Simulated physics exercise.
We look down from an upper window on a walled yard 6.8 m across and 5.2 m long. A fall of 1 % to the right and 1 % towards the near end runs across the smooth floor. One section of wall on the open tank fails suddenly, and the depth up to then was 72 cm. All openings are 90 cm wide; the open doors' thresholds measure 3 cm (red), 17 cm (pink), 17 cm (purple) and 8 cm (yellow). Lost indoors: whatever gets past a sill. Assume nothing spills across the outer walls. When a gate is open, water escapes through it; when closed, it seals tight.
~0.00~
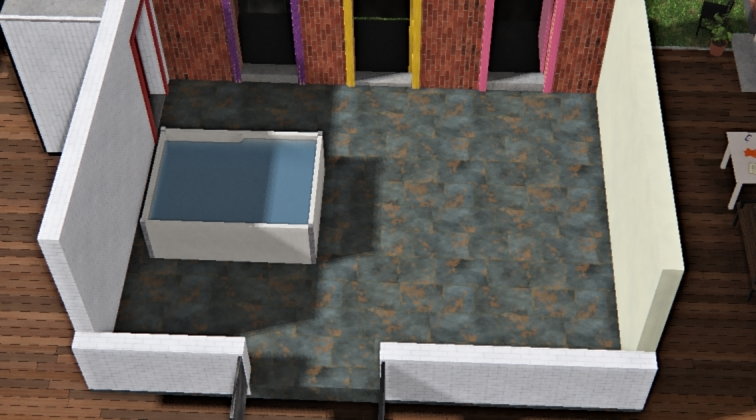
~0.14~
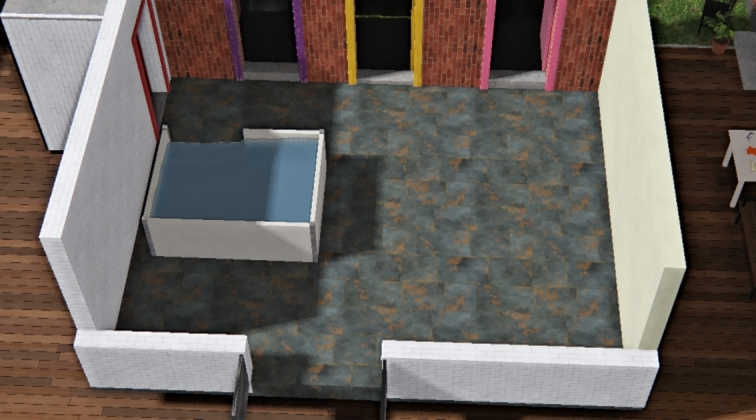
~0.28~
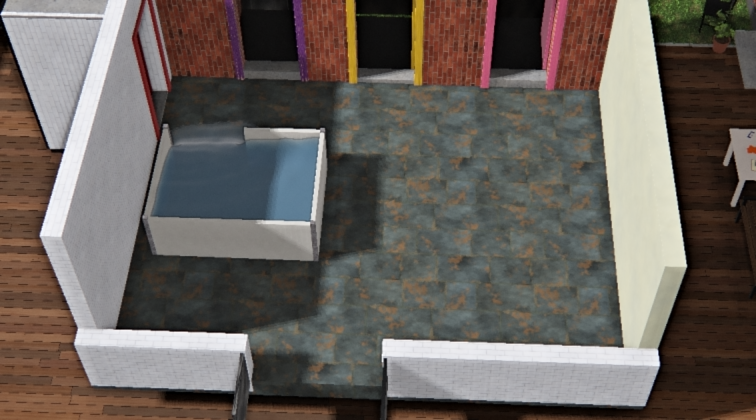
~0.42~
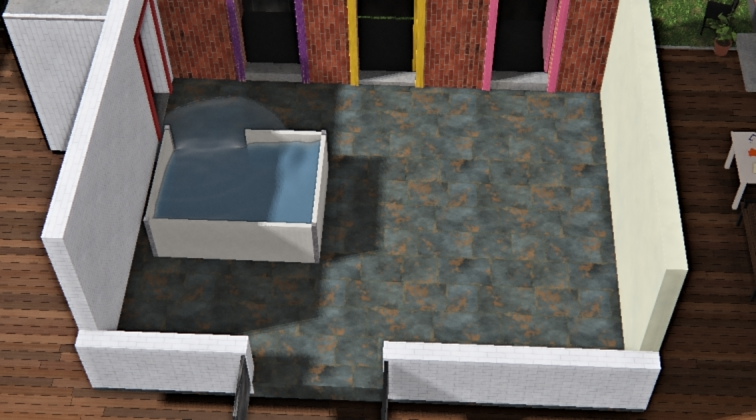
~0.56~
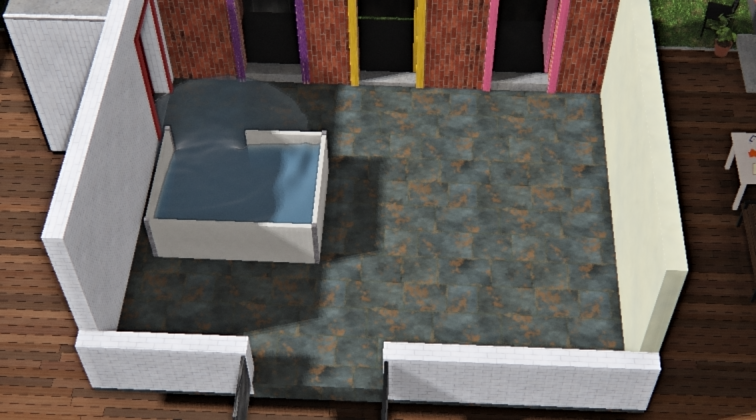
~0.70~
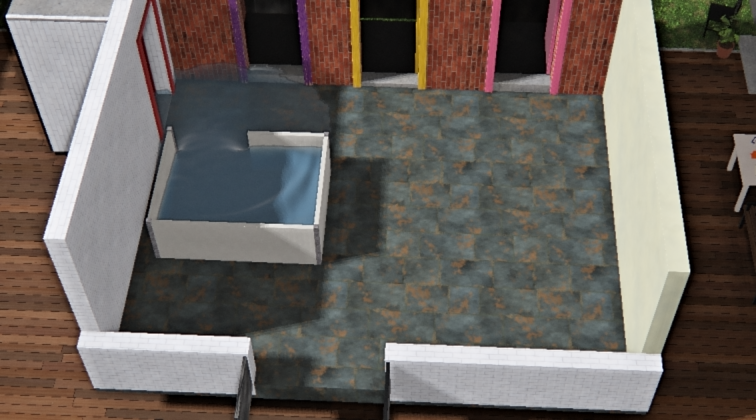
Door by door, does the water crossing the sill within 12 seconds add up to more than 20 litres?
Door by door: The red door: Yes; the pink door: No; the purple door: Yes; the yellow door: No.
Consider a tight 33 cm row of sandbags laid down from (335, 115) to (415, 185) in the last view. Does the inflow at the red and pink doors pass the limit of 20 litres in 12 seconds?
Against that limit: Red above, pink under.
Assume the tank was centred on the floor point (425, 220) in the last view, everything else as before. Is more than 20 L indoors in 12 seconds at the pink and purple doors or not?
Against that limit: Pink under, purple below.
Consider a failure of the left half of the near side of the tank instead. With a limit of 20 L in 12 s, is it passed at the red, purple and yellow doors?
Red short, purple short, yellow short.
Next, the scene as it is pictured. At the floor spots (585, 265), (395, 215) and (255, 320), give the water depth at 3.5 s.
Approximately 0, 1 and 0 centimetres, going through them in turn.
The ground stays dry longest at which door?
Lab note: Last arrival at the pink door.
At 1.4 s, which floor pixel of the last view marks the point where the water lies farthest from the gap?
I'd put it near pixel (414, 92) of the last picture.
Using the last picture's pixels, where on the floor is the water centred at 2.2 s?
The water's centre sits at about (250, 172).
After 1.4 s water covers 15 % of the floor and is deepest (46 cm) near (219, 93); red door 27 cm at the sill, 68 L in, pink door not reached, purple door 31 cm at the sill, 25 L in, yellow door 6 cm at the sill, 0 L in.
After 2.2 s water covers 25 % of the floor and is deepest (37 cm) near (187, 84); red door 27 cm at the sill, 223 L in, pink door not reached, purple door 28 cm at the sill, 73 L in, yellow door 7 cm at the sill, 0 L in.
After 3.5 s water covers 50 % of the floor and is deepest (24 cm) near (208, 93); red door 21 cm at the sill, 418 L in, pink door 3 cm at the sill, 0 L in, purple door 22 cm at the sill, 109 L in, yellow door 8 cm at the sill, 0 L in.
After 7.0 s water covers 70 % of the floor and is deepest (18 cm) near (610, 384); red door 11 cm at the sill, 666 L in, pink door 5 cm at the sill, 0 L in, purple door 9 cm at the sill, 117 L in, yellow door 4 cm at the sill, 1 L in.
After 12.0 s water covers 95 % of the floor and is deepest (12 cm) near (596, 383); red door 5 cm at the sill, 746 L in, pink door 3 cm at the sill, 0 L in, purple door 4 cm at the sill, 117 L in, yellow door 2 cm at the sill, 1 L in.
